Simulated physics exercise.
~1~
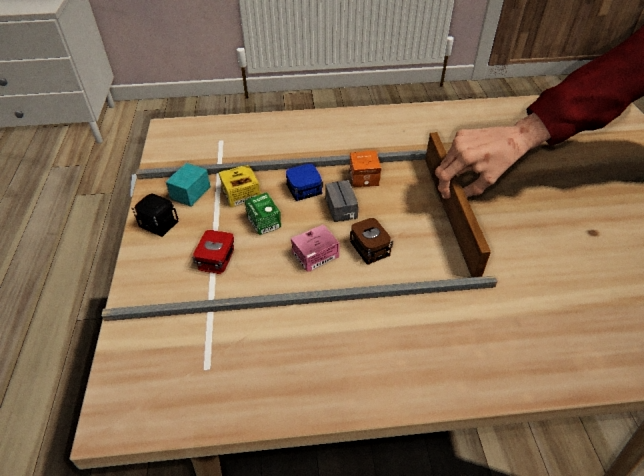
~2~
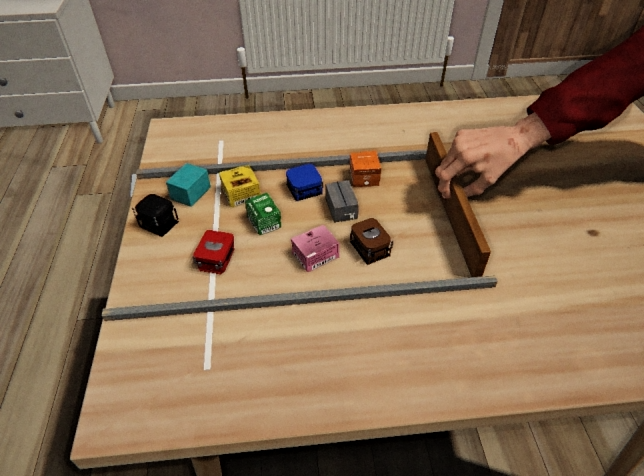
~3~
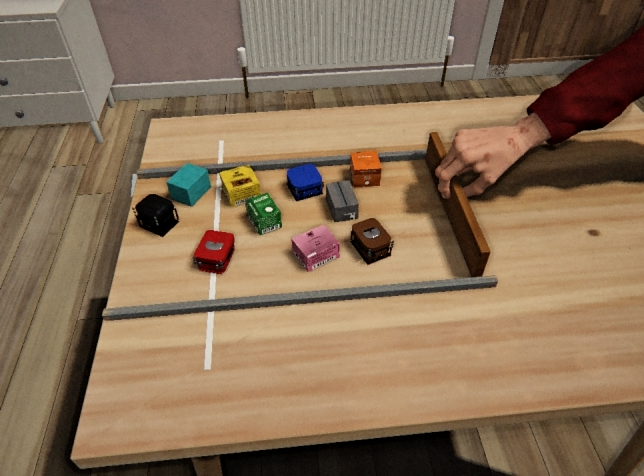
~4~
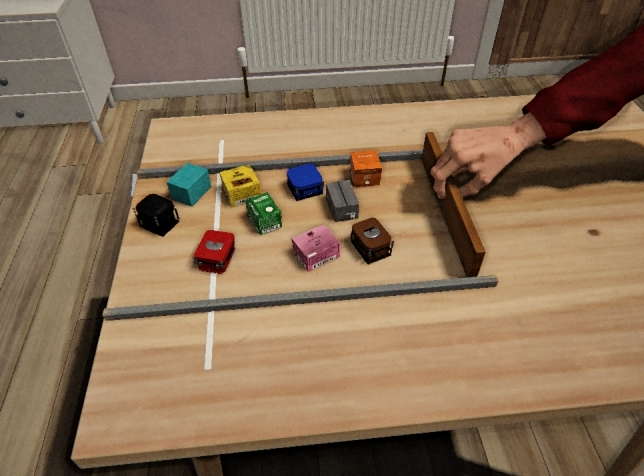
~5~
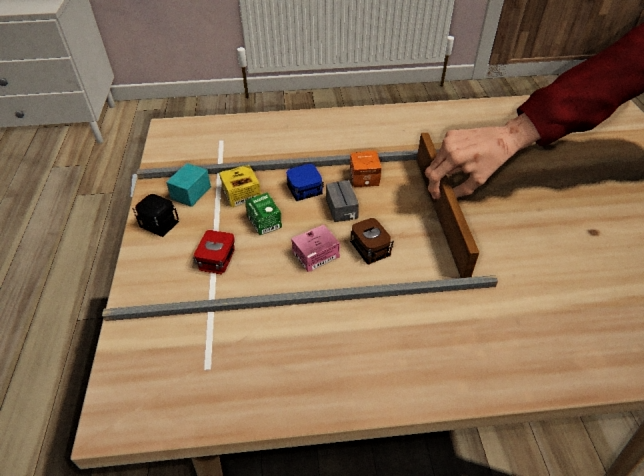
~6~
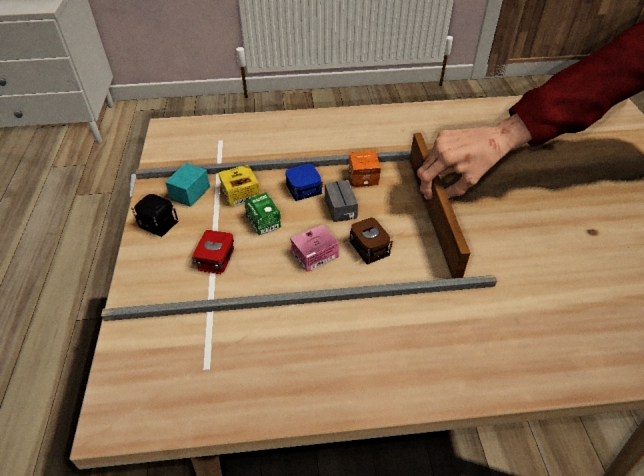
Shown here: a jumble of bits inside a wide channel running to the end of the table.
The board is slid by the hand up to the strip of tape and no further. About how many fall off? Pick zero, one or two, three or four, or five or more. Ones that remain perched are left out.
One or two fall off.
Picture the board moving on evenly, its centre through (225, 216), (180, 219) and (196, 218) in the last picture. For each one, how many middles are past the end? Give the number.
Counts: 1, 4, 3.
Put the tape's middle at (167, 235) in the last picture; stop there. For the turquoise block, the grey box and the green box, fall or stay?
In short: Turquoise block gone, grey box safe, green box safe.
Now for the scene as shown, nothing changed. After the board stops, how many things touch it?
The count in contact is 3.
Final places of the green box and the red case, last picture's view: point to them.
Final centres, first then second: (175, 221), (129, 261).
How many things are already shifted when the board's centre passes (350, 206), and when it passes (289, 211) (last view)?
First 5, after that 9.
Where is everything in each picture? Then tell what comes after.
The first picture shows black case (156, 214); turquoise block (189, 185); red case (215, 253); board (453, 199); tape (216, 231).
The second picture shows turquoise block (189, 184); pink box (315, 248).
The third picture shows red case (216, 253); grey box (342, 201).
The fourth picture shows black case (157, 214); green box (264, 214).
The fifth picture shows turquoise block (189, 184); yellow box (241, 186).
The sixth picture shows black case (156, 214); turquoise block (188, 184); red case (215, 253); board (436, 200); tape (215, 231).
A little later, none off yet; black case at rest near (156, 214); turquoise block at rest near (188, 184); red case at rest near (215, 253).
Next, none off yet; black case at rest near (156, 214); turquoise block shifted about its own width near (150, 188); red case shifted about its own width near (173, 258).
When it is over, the number that fall off is one or two; down, turquoise block.
